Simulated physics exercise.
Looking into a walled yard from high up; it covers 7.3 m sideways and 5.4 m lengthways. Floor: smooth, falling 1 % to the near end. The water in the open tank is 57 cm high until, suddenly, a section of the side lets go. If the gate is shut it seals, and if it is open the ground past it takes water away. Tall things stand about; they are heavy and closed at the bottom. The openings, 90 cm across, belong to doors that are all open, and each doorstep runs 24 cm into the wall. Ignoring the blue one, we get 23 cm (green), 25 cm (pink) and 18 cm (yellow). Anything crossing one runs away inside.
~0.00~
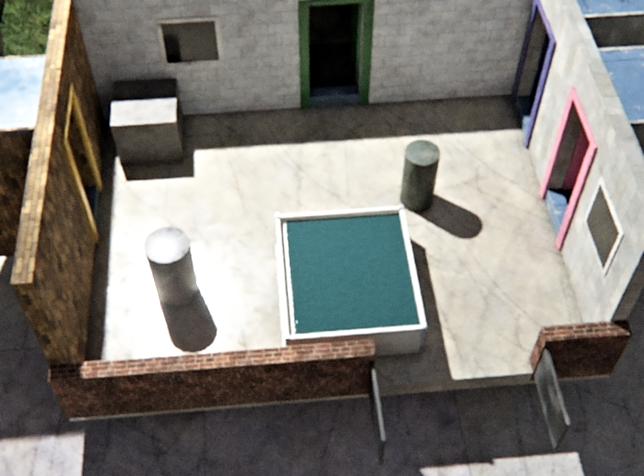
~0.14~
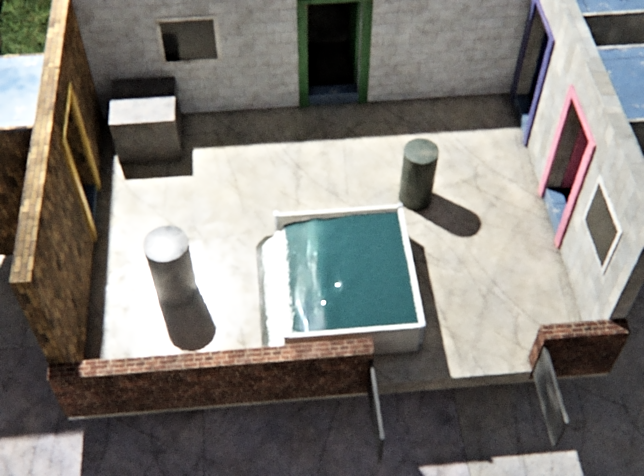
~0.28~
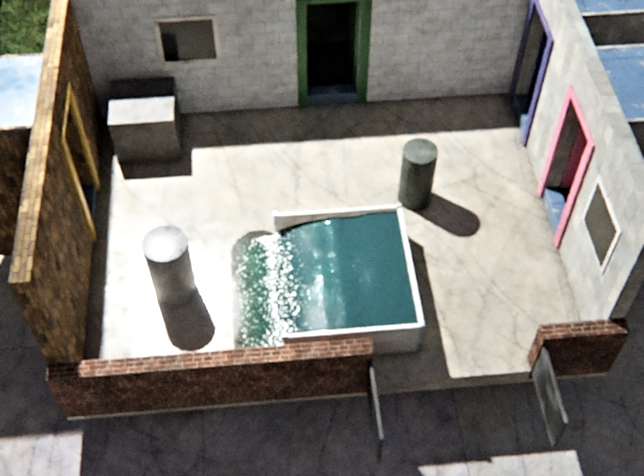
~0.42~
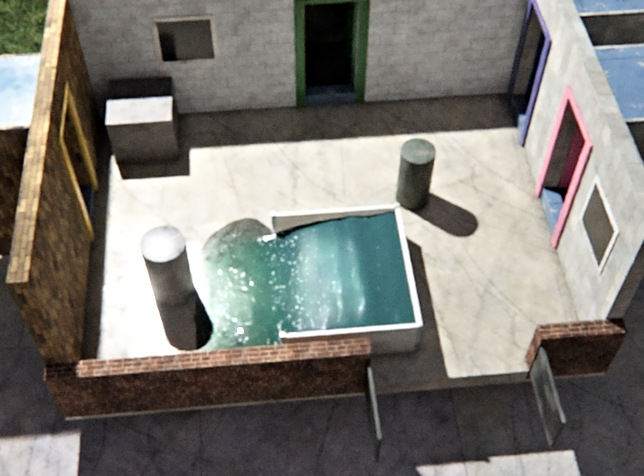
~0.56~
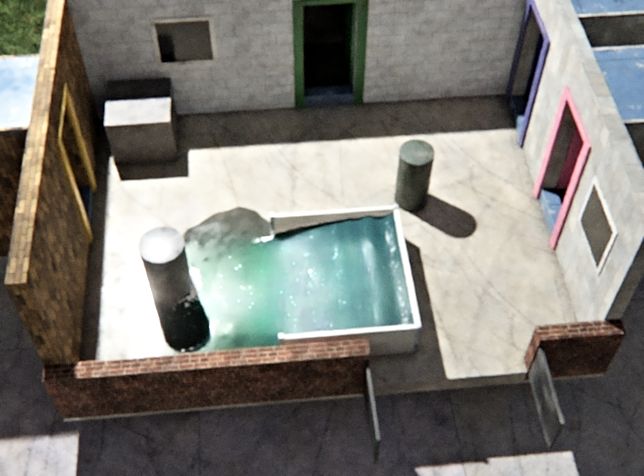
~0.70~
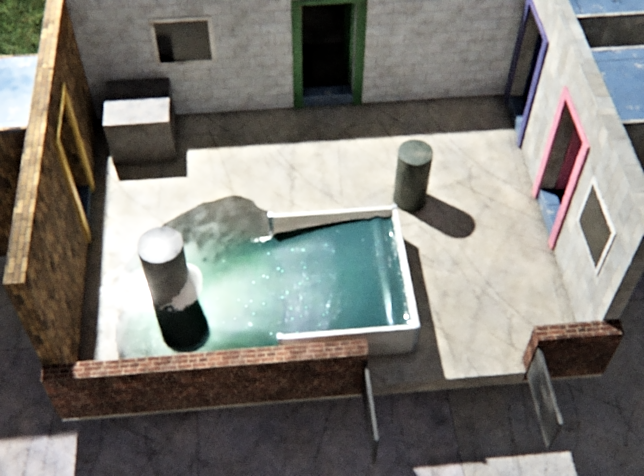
In a walled yard with colored doorways, an open tank of green water lost its left side, and the water poured out, spreading foamy across the pale floor and around the nearer pillar.
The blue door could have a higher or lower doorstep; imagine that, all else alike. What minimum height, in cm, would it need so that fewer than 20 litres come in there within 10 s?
About 9.5 cm.
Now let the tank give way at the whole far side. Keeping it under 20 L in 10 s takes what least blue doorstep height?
With that break, close to 16 cm.
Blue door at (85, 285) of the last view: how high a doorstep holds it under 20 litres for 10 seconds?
Minimum: About 13.0 cm.
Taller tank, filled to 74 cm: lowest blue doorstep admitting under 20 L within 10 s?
Then around 14.5 centimetres.
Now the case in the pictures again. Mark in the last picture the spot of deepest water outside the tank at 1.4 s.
Look close to (77, 394).
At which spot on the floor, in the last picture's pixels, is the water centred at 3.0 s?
Roughly (191, 283).
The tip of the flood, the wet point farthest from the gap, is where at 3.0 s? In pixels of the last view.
At about (98, 126).
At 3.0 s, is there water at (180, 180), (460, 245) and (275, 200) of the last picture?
Status: Submerged / clear / clear.
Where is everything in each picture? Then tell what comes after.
The open tank at (347, 272) is whole and still, 57 cm deep; the blue door at (531, 80) is dry, in the first frame.
The front is at a hidden place, 0.3 m from the gap at (284, 290); 0.5 m2 of floor is wet, 57 cm left at the back, in the second frame.
The front is at (240, 346), 0.7 m from the gap at (283, 291); 1.5 m2 of floor is wet, 57 cm left at the back, in the third frame.
Water pours out at (281, 292) and has run 1.2 m, to a hidden place; about 9 cm deep outside, 56 cm at the back, in the fourth frame.
The front is at (165, 350), 1.7 m from the gap at (280, 293); 4.2 m2 of floor is wet, 51 cm left at the back, in the fifth frame.
The front is at (123, 339), 2.3 m from the gap at (278, 293); 5.6 m2 of floor is wet, 49 cm left at the back; 4.9 m in a straight line remain to the blue door at (524, 80), in the sixth frame.
After 1.4 s water covers 30 % of the floor, deepest (50 cm) near (77, 394); it has not reached the blue door.
After 3.0 s water covers 35 % of the floor, deepest (31 cm) near (77, 394); it has not reached the blue door.
After 10.0 s water covers 90 % of the floor, deepest (14 cm) near (577, 342); 10 cm at the blue door, 0 litres in over its 23 cm doorstep.
At the blue door as built, the water arrived by 6.1 s and peaked near 14 cm at 7.4 s.
Run again over the same 10 s with other heights there, 32 litres in over 8.5 cm, 6 litres over 11.5 cm. The limit of 20 litres is kept from about 9.5 cm up.
